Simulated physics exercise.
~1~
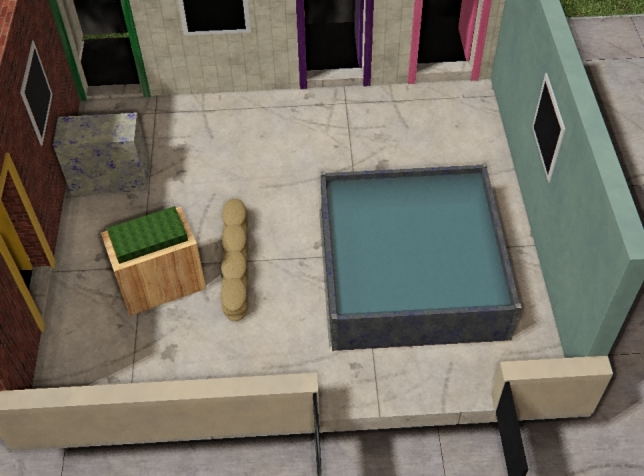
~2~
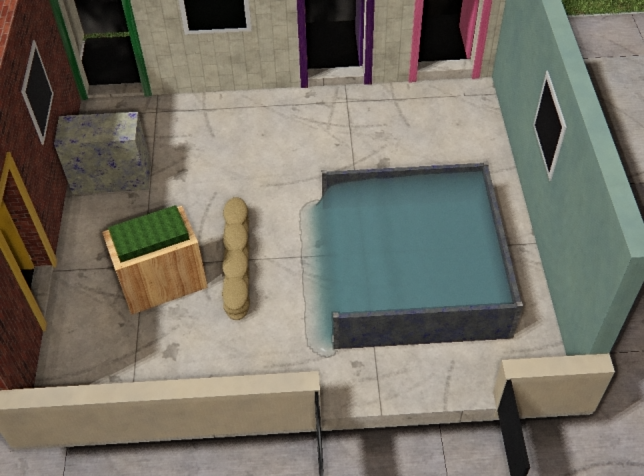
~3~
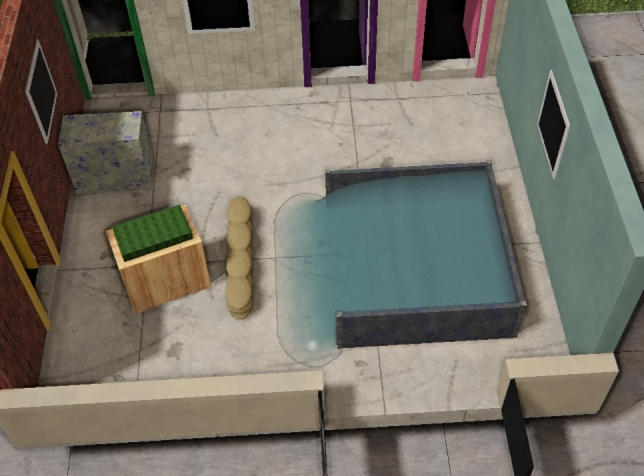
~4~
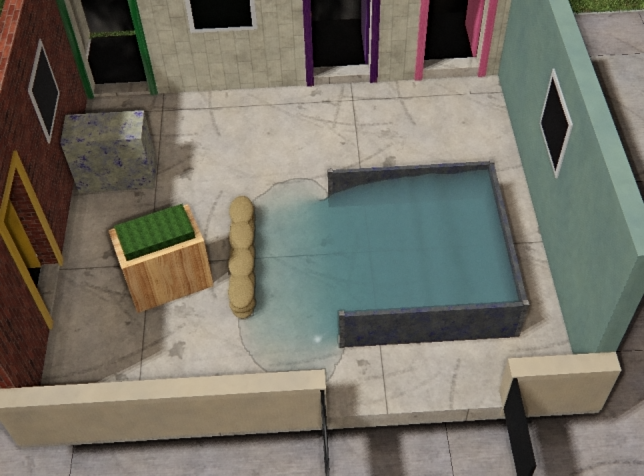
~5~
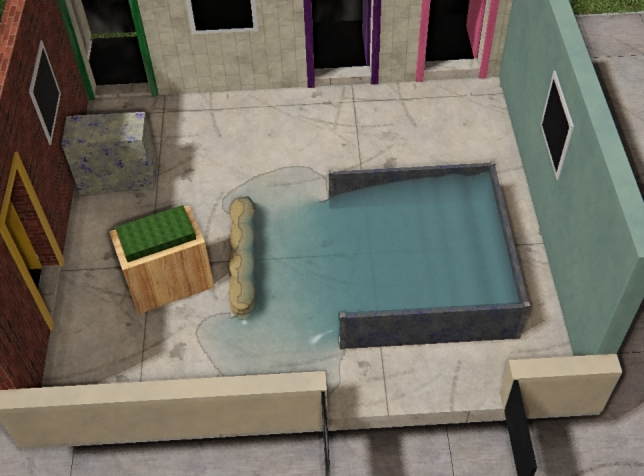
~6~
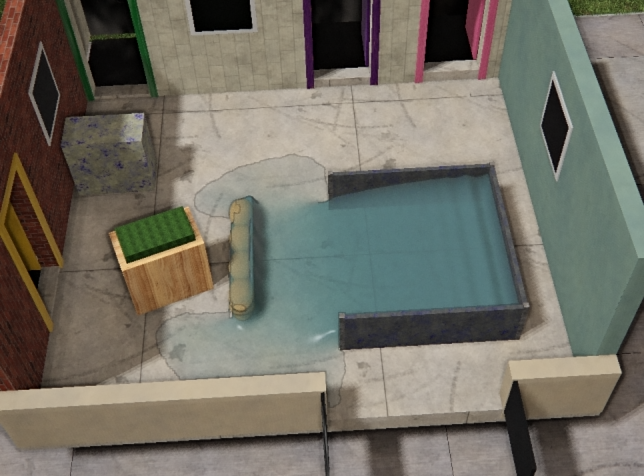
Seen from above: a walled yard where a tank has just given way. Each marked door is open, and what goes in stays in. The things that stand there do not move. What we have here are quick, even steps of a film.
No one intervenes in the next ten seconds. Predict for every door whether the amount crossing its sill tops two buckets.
The purple door does not top it. The green door tops it. The yellow door tops it. The pink door does not top it.
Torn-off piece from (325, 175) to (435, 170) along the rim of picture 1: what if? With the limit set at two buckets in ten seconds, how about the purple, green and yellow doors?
In that case the purple door overshoots, the green door overshoots and the yellow door stays within limits.
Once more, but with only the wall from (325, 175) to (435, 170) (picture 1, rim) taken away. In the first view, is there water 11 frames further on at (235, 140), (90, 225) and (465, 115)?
In turn: Inundated, then untouched, then inundated.
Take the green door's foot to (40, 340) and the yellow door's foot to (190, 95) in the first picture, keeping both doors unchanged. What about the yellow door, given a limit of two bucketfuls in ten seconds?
Yellow is flooded.
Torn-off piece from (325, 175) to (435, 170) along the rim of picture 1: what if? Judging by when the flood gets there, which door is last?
Yellow-painted one.
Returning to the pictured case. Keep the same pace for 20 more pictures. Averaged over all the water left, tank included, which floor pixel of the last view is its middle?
I'd mark it close to (261, 248).
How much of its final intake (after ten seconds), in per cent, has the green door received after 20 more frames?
Some 20 per cent.
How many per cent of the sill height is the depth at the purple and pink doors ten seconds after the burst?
I'd put the first at close to 60 per cent and the second at close to 60 per cent.
A moment on, water covers 35 % of the floor; the purple door not reached, the green door not reached, the yellow door not reached, the pink door not reached.
Next, water covers 55 % of the floor; the purple door not reached, the green door wet at the sill, nothing in, the yellow door wet at the sill, nothing in, the pink door not reached.
Then, water covers 75 % of the floor; the purple door wet at the sill, nothing in, the green door over two buckets in, the yellow door under two buckets in, the pink door wet at the sill, nothing in.
Later, water covers 95 % of the floor; the purple door wet at the sill, nothing in, the green door far over two buckets in, the yellow door over two buckets in, the pink door wet at the sill, nothing in.
In the end, water covers 95 % of the floor; the purple door wet at the sill, nothing in, the green door far over two buckets in, the yellow door over two buckets in, the pink door wet at the sill, nothing in.
